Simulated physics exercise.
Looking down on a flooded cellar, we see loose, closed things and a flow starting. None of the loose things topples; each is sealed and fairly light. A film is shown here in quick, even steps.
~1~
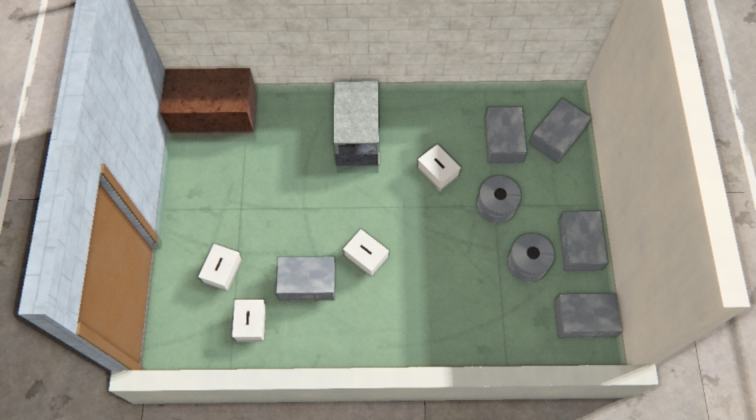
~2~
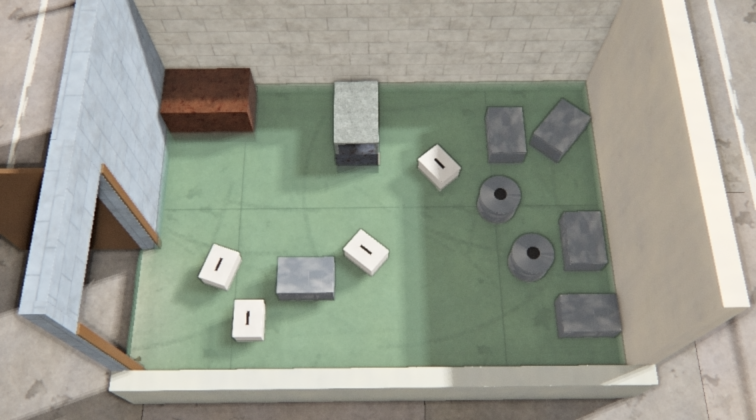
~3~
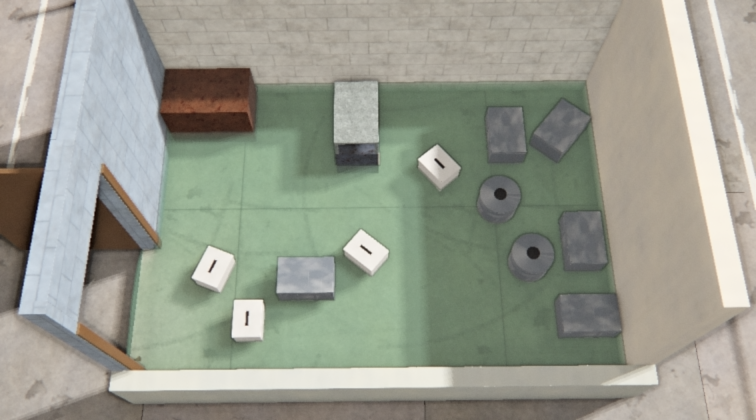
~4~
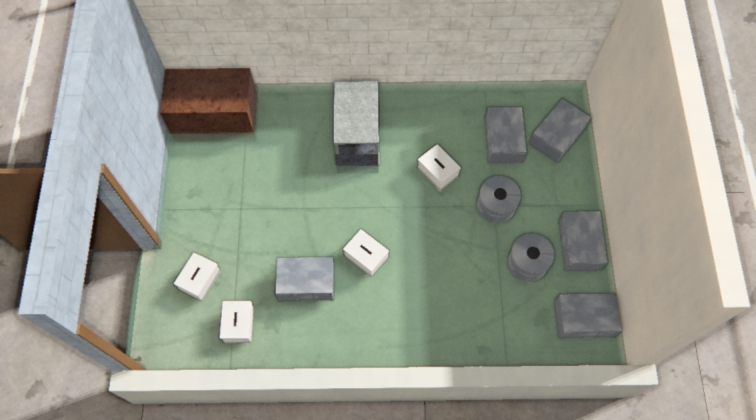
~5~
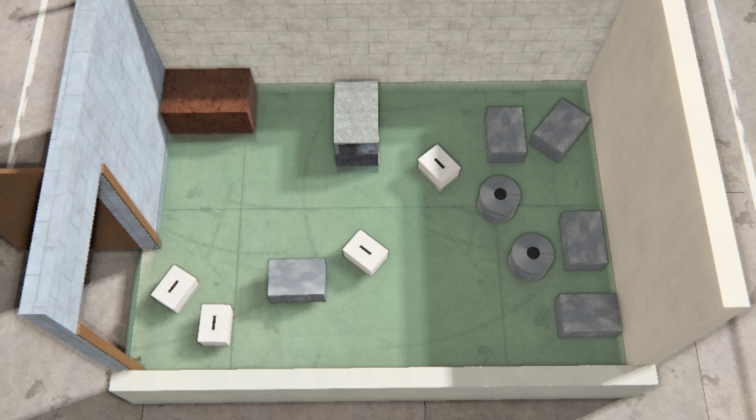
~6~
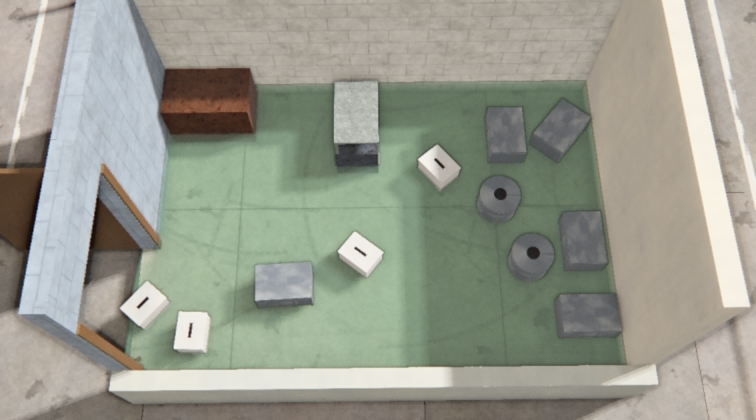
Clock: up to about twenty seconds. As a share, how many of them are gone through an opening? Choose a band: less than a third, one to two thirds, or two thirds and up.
One to two thirds.
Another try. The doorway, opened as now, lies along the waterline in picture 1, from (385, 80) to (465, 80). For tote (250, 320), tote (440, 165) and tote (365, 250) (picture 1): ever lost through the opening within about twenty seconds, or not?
One by one as named: Doesn't escape, gets away and gets away.
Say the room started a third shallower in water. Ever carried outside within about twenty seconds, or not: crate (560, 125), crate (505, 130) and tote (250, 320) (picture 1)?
The first remains in the room, the next remains in the room, the last exits.
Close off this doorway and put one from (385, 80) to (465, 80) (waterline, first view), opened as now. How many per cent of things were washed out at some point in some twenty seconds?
Close to 50 percent, more or less.
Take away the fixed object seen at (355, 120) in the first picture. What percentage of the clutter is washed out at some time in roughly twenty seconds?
About 50%.
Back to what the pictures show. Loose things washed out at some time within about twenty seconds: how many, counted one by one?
I make it 6 of them.
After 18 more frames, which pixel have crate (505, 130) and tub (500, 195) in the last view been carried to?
First near (469, 155), second near (427, 232).
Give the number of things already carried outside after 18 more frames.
My count is 4.
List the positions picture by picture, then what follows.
A tote at (219, 265) floats; a tote at (248, 318) floats; 0 of 11 have shifted, in the first picture.
A tote at (219, 265) floats; a tote at (248, 318), afloat; 0 of 11 have shifted, in the second picture.
A tote at (213, 267), afloat, close to its start; a tote at (247, 318) floats; 1 of 11 have shifted, in the third picture.
A tote at (196, 274) floats, close to its start; a tote at (236, 320) floats, close to its start; 2 of 11 have shifted, in the fourth picture.
A tote at (174, 287), afloat, a stride from its start; a tote at (214, 323), afloat, a stride from its start; 3 of 11 have shifted, in the fifth picture.
A tote at (143, 303), afloat, a stride from its start; a tote at (191, 330), afloat, a stride from its start; 4 of 11 have shifted, in the sixth picture.
A moment on, 2 of 11 are out; 9 afloat.
Next, 4 of 11 are out; 7 afloat.
Later, 5 of 11 are out; 6 afloat.
In the end, 6 of 11 are out; 5 afloat.
